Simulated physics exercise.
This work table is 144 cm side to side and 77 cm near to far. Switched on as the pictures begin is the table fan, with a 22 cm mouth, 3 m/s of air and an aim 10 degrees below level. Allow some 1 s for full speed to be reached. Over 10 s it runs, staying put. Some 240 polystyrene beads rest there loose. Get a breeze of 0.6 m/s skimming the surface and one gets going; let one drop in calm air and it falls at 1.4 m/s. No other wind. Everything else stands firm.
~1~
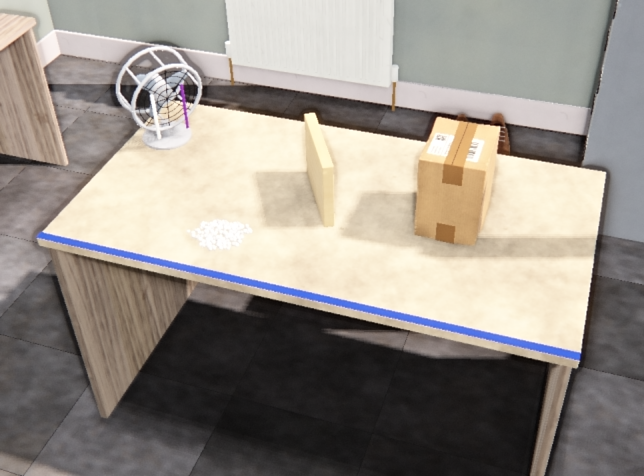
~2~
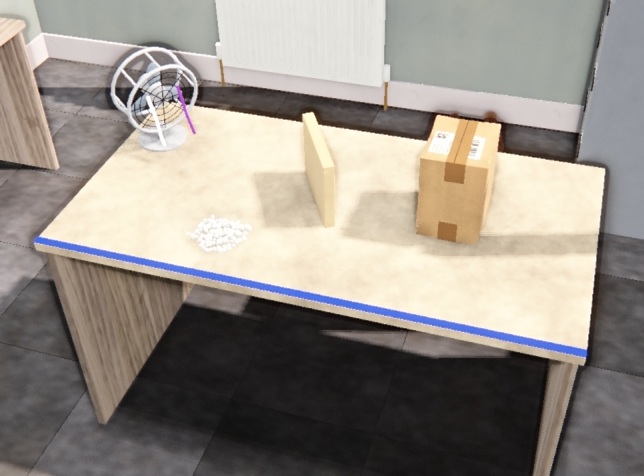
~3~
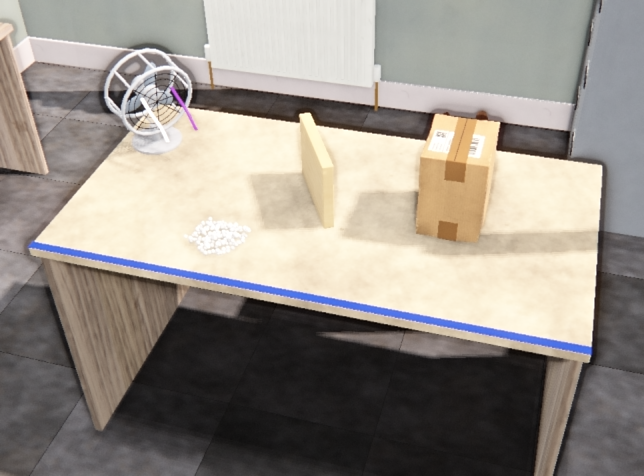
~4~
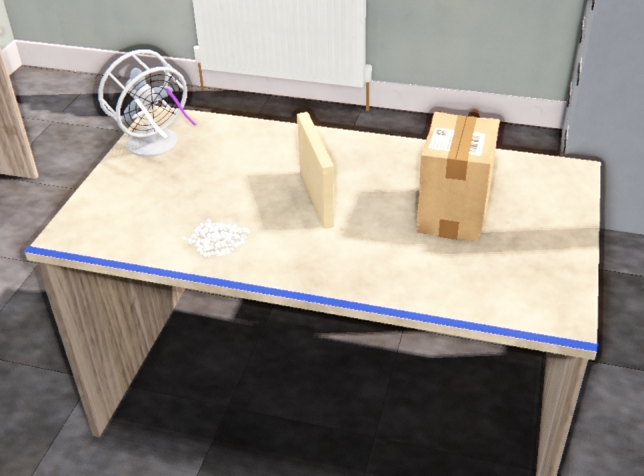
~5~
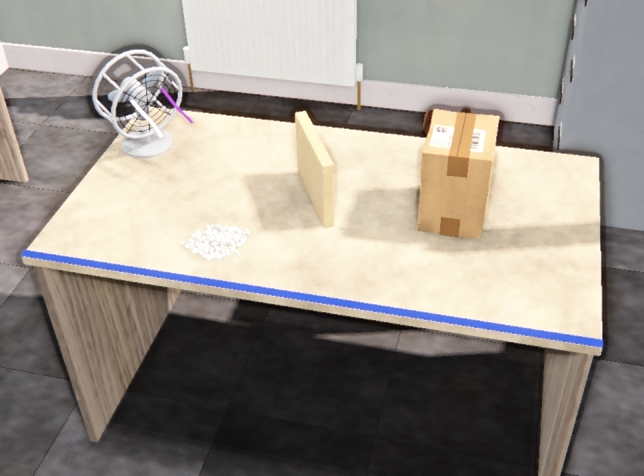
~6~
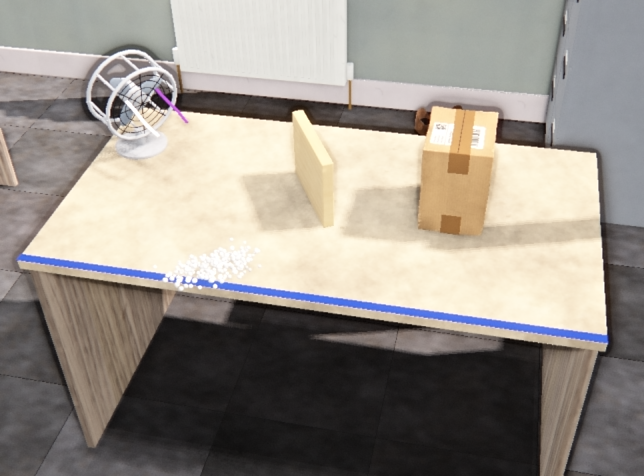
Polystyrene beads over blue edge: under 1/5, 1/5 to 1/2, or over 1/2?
Over 1/2.
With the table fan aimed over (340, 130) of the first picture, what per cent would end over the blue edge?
Aimed like that, I'd expect around 0 in a hundred.
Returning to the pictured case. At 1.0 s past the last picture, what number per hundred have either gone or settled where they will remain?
100 %.
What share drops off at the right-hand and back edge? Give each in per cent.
About 0 % right-hand, 0 % back.
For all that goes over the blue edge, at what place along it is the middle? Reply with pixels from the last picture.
At about (212, 288).
Then, 1.0 s after the last picture the count stands so, 100 % are over the blue edge.
Then, 2.2 s after the last picture the count stands so, 100 % are over the blue edge.
Then, 4.6 s after the last picture the count stands so, 100 % are over the blue edge.
Then, 9.1 s after the last picture, at the end, 100 % are over the blue edge.
